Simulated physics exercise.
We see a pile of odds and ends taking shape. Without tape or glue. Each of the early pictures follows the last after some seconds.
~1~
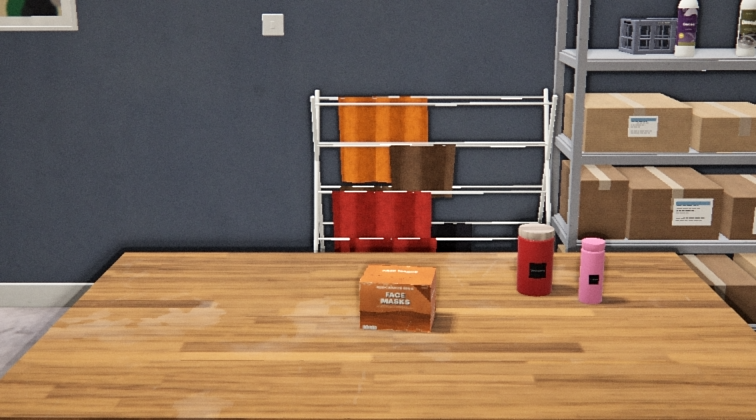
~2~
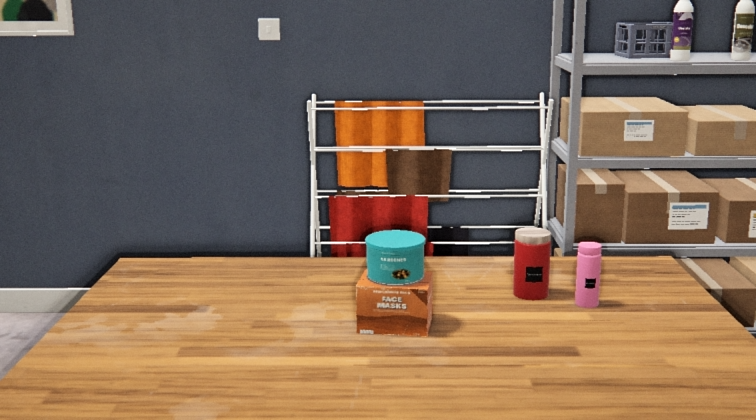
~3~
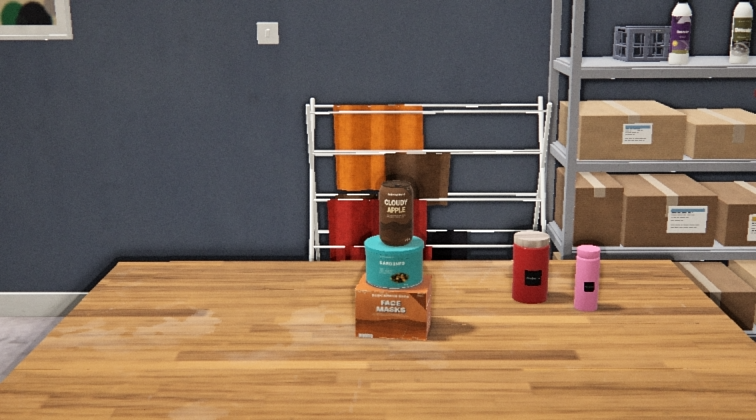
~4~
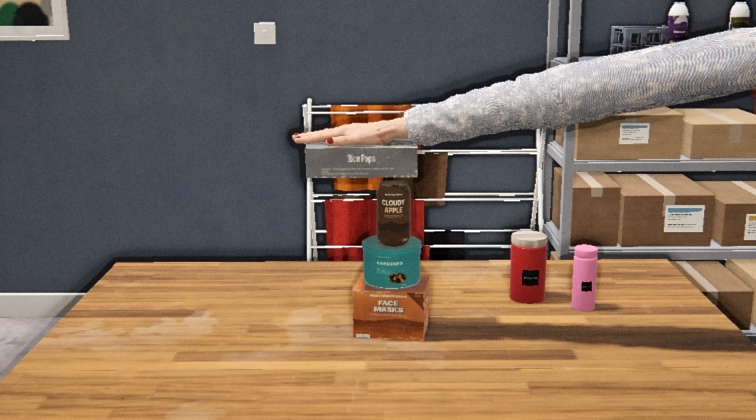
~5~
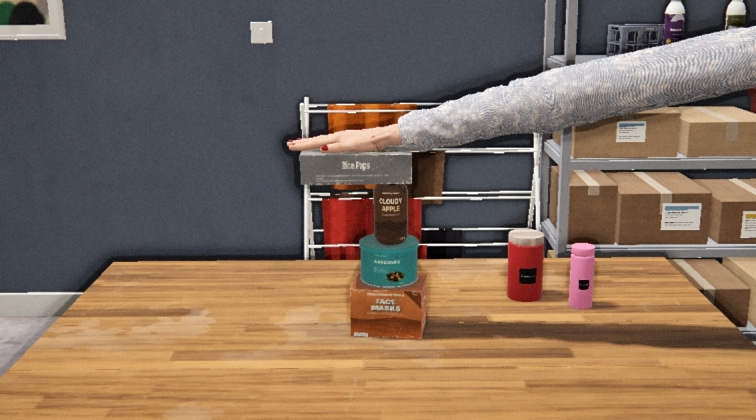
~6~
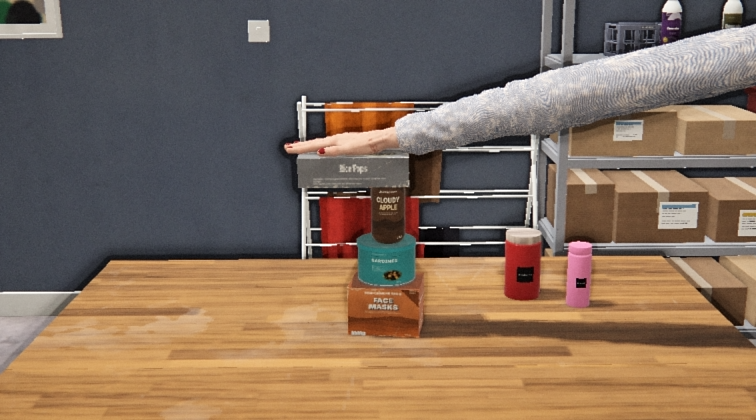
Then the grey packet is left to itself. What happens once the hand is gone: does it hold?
The pile will not survive intact.
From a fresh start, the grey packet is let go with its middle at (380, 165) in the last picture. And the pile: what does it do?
Then it stays up.
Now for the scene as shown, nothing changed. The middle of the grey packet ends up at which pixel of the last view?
Roughly pixel (259, 307) in the last picture.
Then, 0.40 s after the last picture, grey packet now fallen.
Then, 0.60 s after the last picture, things are still on the move.
At rest, fallen, grey packet; the other 5 in place. Seen from the same camera at the end, grey packet near (258, 307). The pile comes apart.
